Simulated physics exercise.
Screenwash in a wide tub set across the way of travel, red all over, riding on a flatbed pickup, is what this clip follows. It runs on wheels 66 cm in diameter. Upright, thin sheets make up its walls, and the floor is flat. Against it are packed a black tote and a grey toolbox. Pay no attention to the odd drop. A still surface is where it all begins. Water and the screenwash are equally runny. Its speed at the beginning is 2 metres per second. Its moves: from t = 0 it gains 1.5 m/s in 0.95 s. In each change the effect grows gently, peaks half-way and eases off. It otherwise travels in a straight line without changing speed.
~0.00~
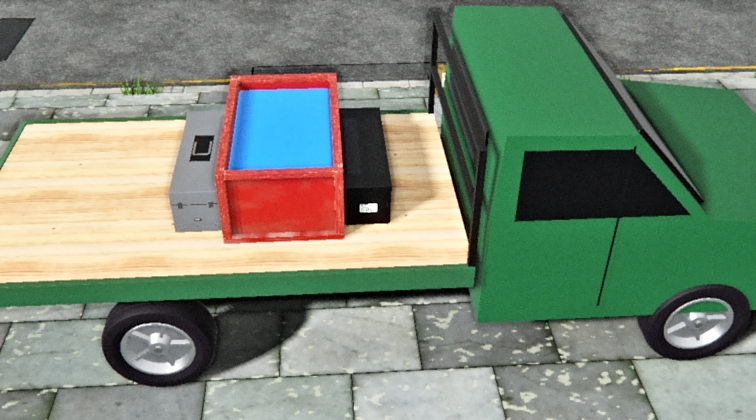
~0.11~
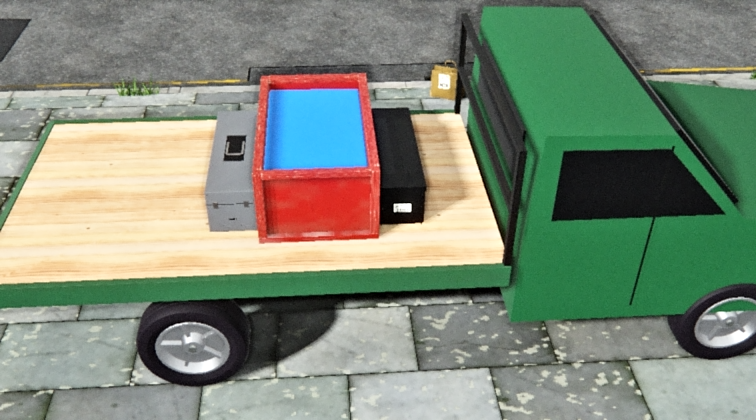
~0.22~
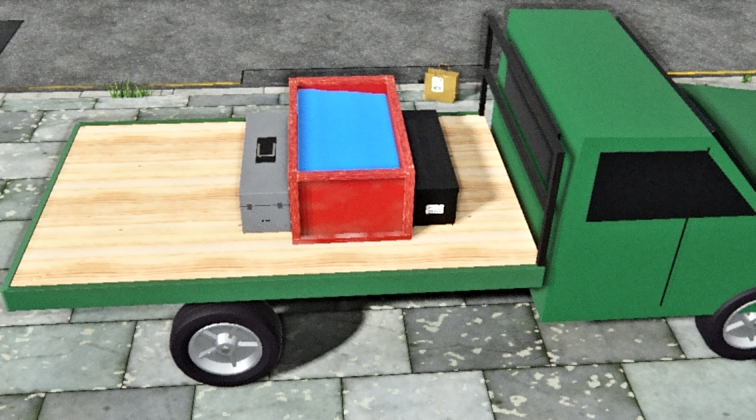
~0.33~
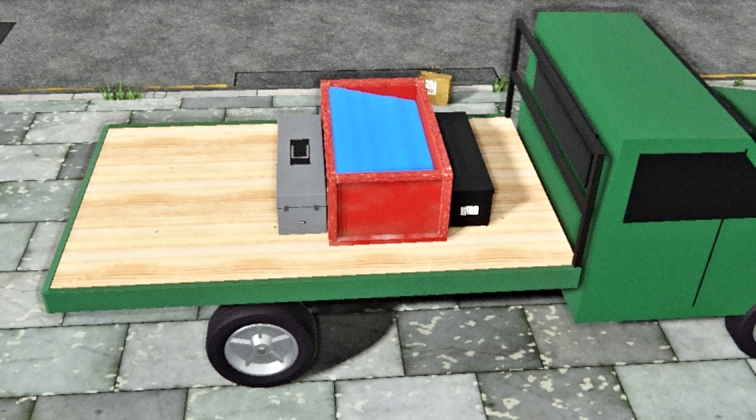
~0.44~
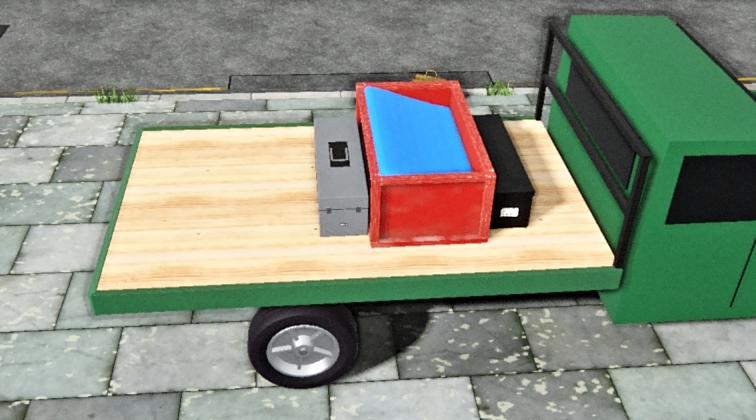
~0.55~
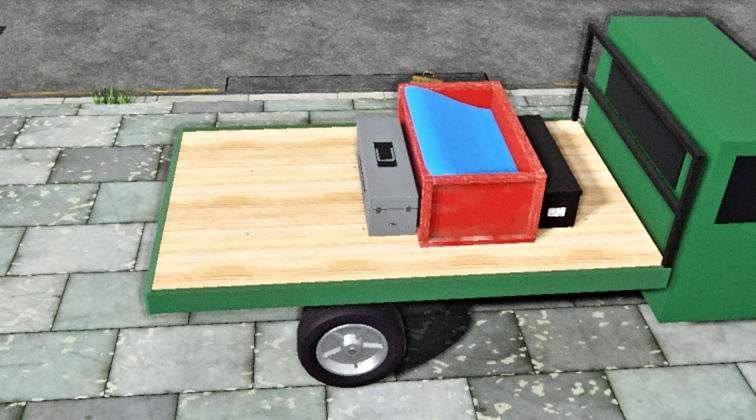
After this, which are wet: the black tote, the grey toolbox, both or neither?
Note: Black tote untouched; grey toolbox struck.
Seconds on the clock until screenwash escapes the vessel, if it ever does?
About 0.9 s.
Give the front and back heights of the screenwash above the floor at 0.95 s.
Level, front = 36 cm; level, back = 34 cm.
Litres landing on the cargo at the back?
2 L.
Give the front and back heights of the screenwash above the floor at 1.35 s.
At the front 36 cm, at the back 34 cm.
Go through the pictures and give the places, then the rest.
Level at the front (318, 93); level at the back (250, 95); still flat; the front is on the right, levels are read along the far wall; the black tote stands at the front; the grey toolbox stands at the back; a wheel hub at (157, 355), in the first frame.
Level at the front (348, 93); level at the back (280, 95); still flat, in the second frame.
Level at the front (376, 97); level at the back (309, 95); rising 4° towards the back, in the third frame.
Level at the front (407, 104); level at the back (340, 90); rising 14° towards the back, in the fourth frame.
Level at the front (441, 110); level at the back (376, 91); rising 19° towards the back, in the fifth frame.
Level at the front (483, 112); level at the back (419, 91); rising 22° towards the back; a wheel hub at (353, 356), in the sixth frame.
Then, 0.95 s in, front 36 cm, middle 35 cm, back 35 cm above the floor; the loss stands at 1 per cent, over the back.
Then, 1.35 s in, front 36 cm, middle 36 cm, back 33 cm above the floor; the loss stands at 1 per cent, over the back.
Then, 1.85 s in, front 34 cm, middle 36 cm, back 36 cm above the floor; the loss stands at 1 per cent, over the back.
Then, 3.93 s in, the loss stands at 1 per cent, over the back; the black tote has caught nothing and the grey toolbox 2 litres.
